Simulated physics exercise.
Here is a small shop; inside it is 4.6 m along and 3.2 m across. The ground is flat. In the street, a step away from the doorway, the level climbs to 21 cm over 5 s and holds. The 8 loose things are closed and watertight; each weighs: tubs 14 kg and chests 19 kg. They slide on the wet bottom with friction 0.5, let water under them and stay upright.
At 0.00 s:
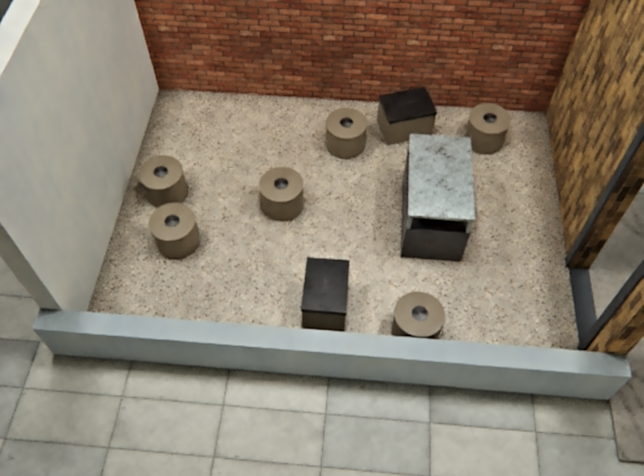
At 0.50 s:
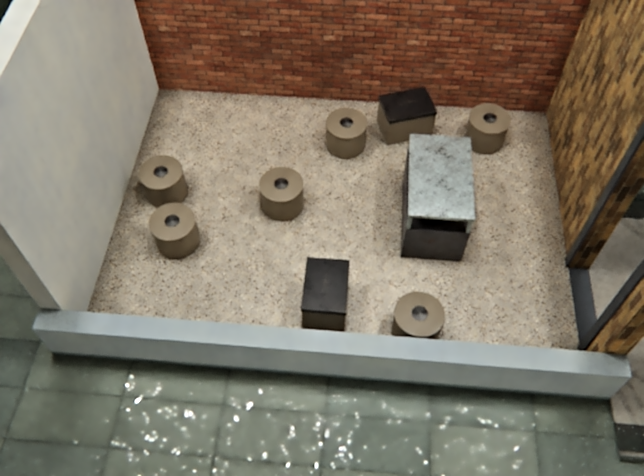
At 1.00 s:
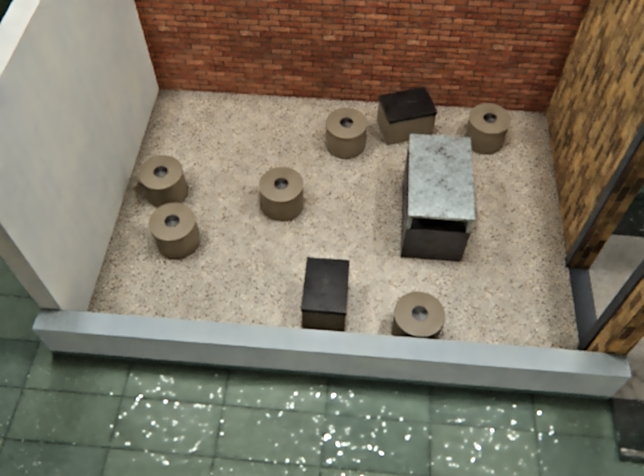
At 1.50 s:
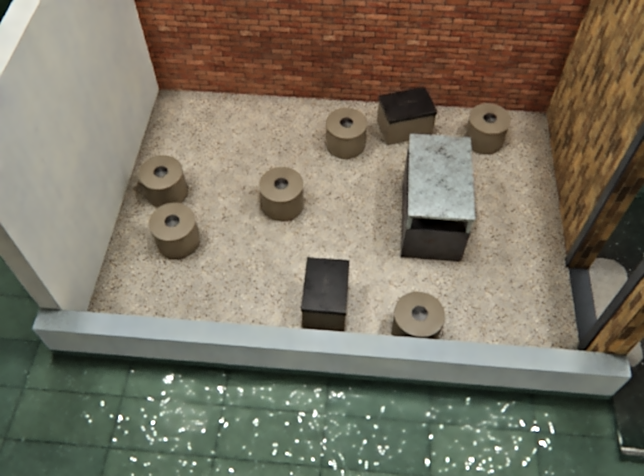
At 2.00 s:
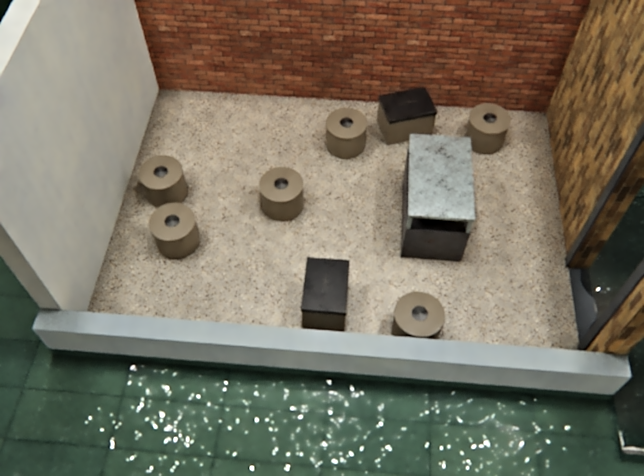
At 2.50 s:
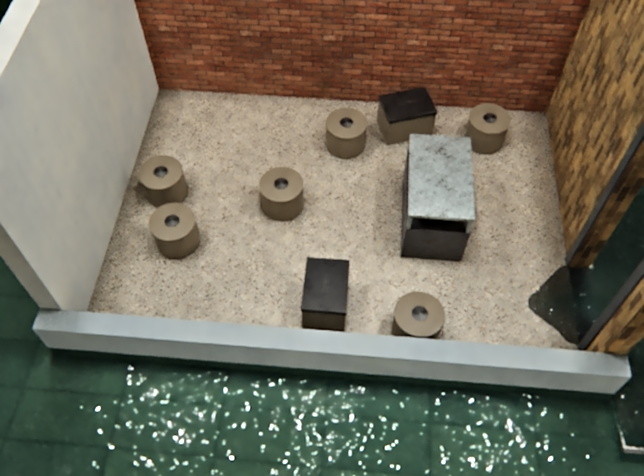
In a small shop with a brick back wall, round tubs and dark chests stand still on a speckled floor. Outside the low front wall, water covers the grey paving and turns deeper green, glinting with specks of light. Lastly, a dark patch of water enters through the doorway at right.
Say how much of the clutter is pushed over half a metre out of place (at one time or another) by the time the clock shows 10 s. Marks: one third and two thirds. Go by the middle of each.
Share: Less than a third.
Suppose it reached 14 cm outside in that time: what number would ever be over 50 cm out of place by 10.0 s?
Then 0.
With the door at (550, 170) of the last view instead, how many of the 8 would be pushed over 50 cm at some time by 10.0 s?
In that case 3 of them.
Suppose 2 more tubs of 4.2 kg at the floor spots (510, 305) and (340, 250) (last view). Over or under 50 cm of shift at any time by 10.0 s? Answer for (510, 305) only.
It is over.
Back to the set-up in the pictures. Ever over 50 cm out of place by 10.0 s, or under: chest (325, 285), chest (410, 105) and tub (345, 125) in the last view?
In that order: More, less, under.
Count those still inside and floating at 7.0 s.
At that moment 1.
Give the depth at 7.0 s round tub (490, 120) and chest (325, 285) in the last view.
Roughly 3 and 6 cm.
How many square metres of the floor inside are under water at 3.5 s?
Roughly 2.0 m2.
After 3.5 s 0 of 8 are over 50 cm from their spots; 0 afloat.
After 4.5 s 0 of 8 are over 50 cm from their spots; 0 afloat.
After 7.0 s 1 of 8 are over 50 cm from their spots; 1 afloat.
After 10.0 s 2 of 8 are over 50 cm from their spots, and 2 have been at some point; 0 afloat.
